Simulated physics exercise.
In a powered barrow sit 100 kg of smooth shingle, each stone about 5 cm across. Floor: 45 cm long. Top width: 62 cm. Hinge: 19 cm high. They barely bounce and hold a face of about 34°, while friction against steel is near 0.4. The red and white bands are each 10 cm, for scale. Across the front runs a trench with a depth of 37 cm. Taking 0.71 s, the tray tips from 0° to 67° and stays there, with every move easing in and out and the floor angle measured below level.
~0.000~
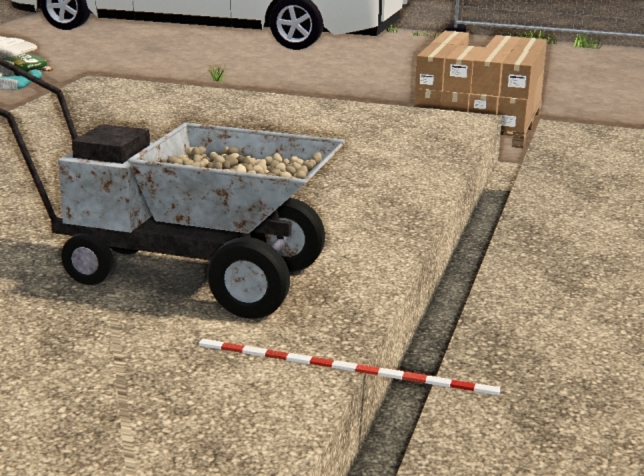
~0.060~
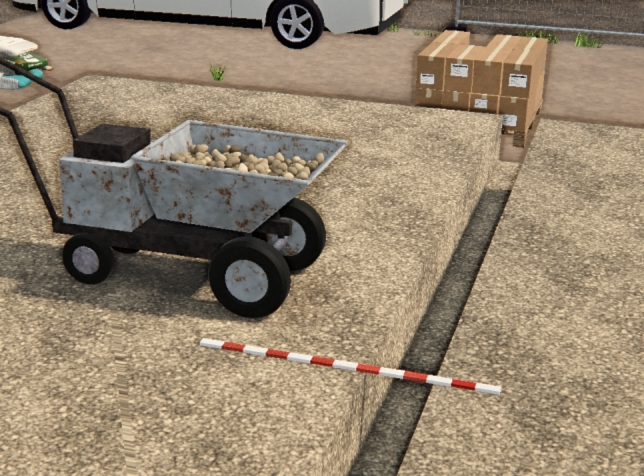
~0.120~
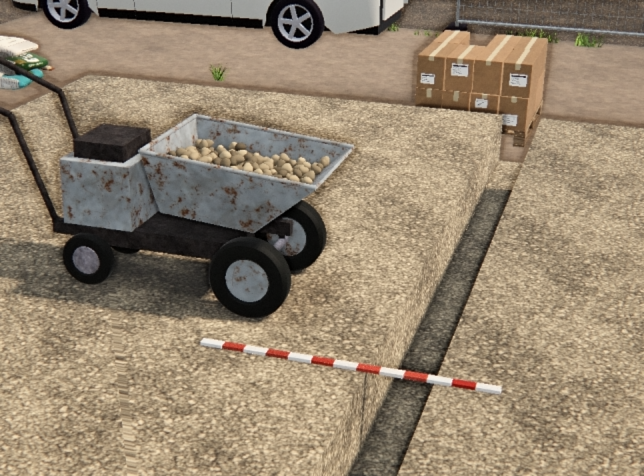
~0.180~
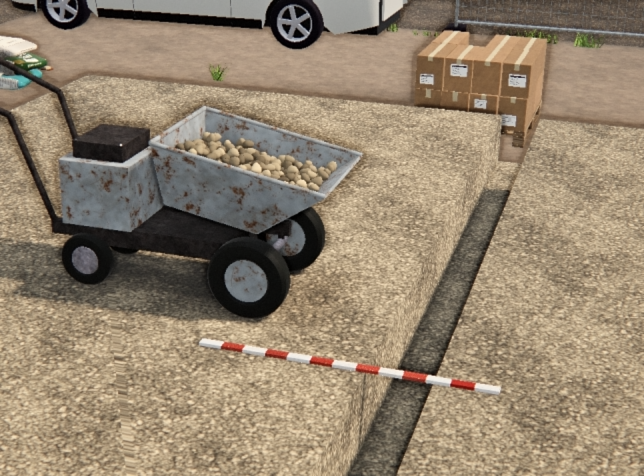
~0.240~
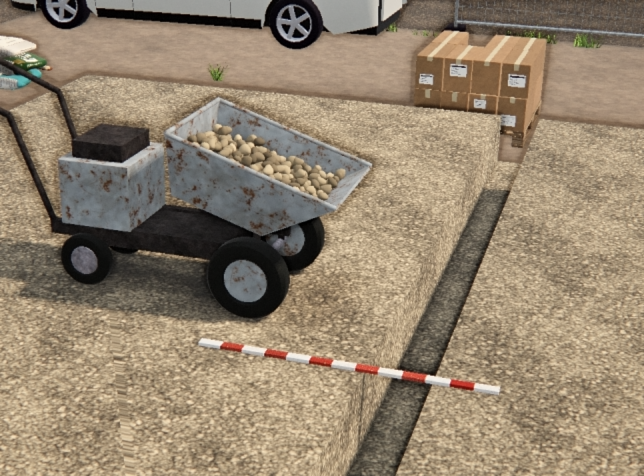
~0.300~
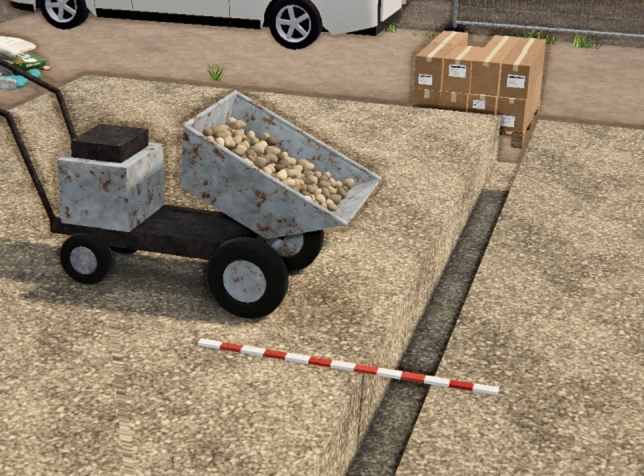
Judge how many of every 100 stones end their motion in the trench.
I would put it near 94 out of 100.
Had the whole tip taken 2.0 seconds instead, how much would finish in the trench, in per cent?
100 per cent.
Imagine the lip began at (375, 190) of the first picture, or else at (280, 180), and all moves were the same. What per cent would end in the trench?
About 15 and 80 per cent.
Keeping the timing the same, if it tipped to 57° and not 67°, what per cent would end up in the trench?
In that case near 95 per cent.
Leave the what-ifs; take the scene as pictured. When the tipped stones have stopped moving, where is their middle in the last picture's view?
I'd point somewhere around (427, 370).
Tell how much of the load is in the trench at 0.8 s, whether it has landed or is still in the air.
Roughly 25 percent of the load.
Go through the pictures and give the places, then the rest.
The first picture shows lip at (305, 182), floor tilted 0°, highest stones at (264, 165).
The second picture shows lip at (308, 183), floor tilted 1°, highest stones at (248, 162); the stones move at 0.3 m/s on average.
The third picture shows lip at (316, 188), floor tilted 5°, highest stones at (225, 154); the stones move at 0.6 m/s on average.
The fourth picture shows lip at (325, 197), floor tilted 11°, highest stones at (208, 145); the stones move at 0.8 m/s on average.
The fifth picture shows lip at (336, 209), floor tilted 18°, highest stones at (212, 135); the stones move at 0.9 m/s on average.
In the sixth picture, the tray is at 26°, its lip at (346, 224); the top of the load is at (226, 128); the stones move at 1.0 m/s on average.
After 0.5 s the floor is at 56°; 100 % in the tray; the foremost stones are at (365, 255).
After 0.8 s the floor is at 67°; 76 % in the tray, 1 % short of the trench, 23 % in the trench; the foremost stones are at (437, 349).
After 1.2 s the floor is at 67°; 19 % in the tray, 1 % short of the trench, 74 % in the trench, 6 % past the trench; the foremost stones are at (544, 336).
After 3.1 s the floor is at 67°; 0 % in the tray, 94 % in the trench, 6 % past the trench; the foremost stones are past the picture's edge.
